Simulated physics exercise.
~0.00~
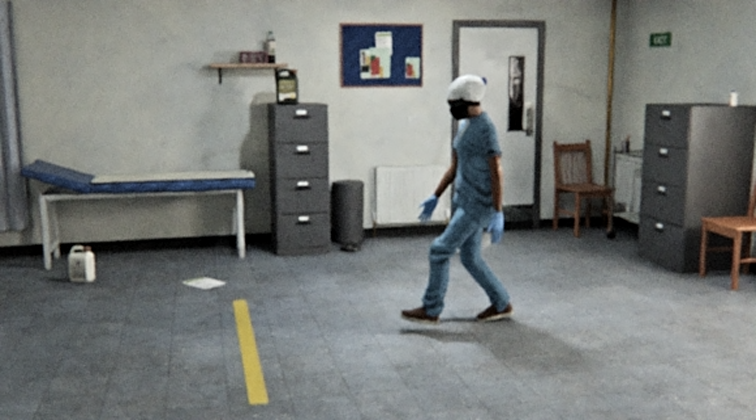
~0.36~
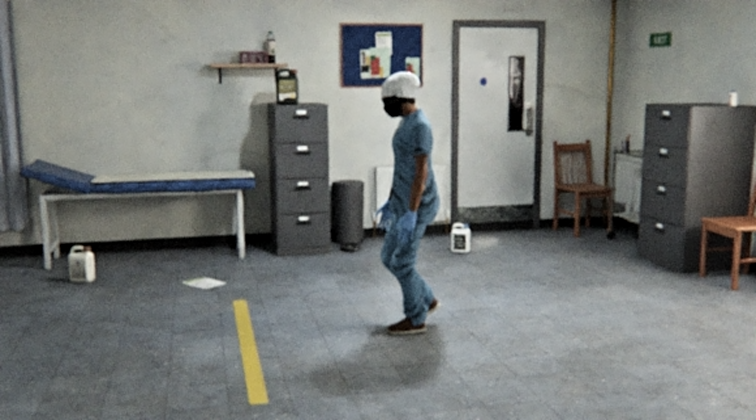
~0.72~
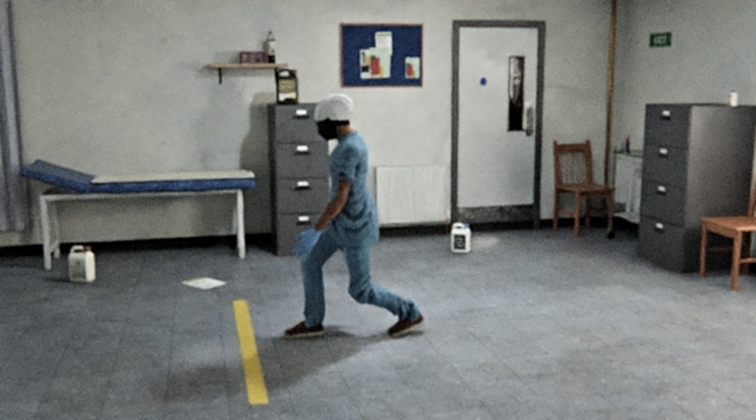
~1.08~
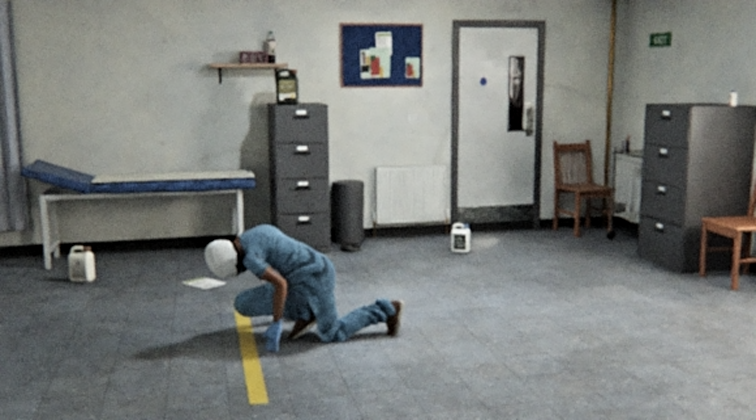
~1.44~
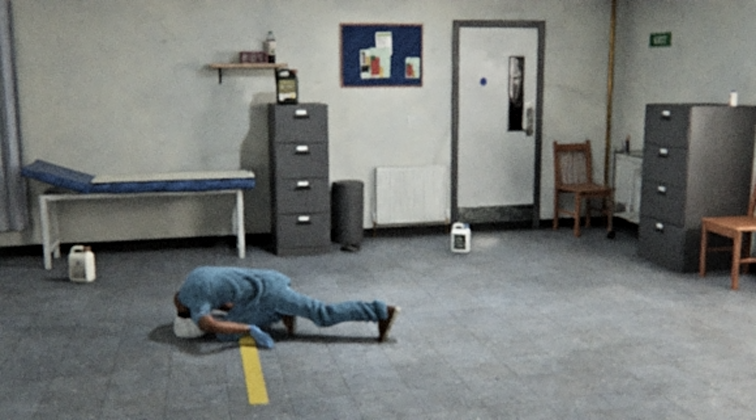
A person in blue scrubs, a white cap, a dark face covering and blue gloves walks leftward across a grey tiled floor, seen side-on by a still camera. The room holds a blue-topped couch at left, dark filing cabinets, a noticeboard, a pale door and wooden chairs at right, with a yellow tape strip on the floor left of centre. Nearing the tape in a long stride, the person drops onto bent knees and pitches forward, arms reaching down. They end face down, head and chest beyond the tape, hips short of it, legs trailing right.
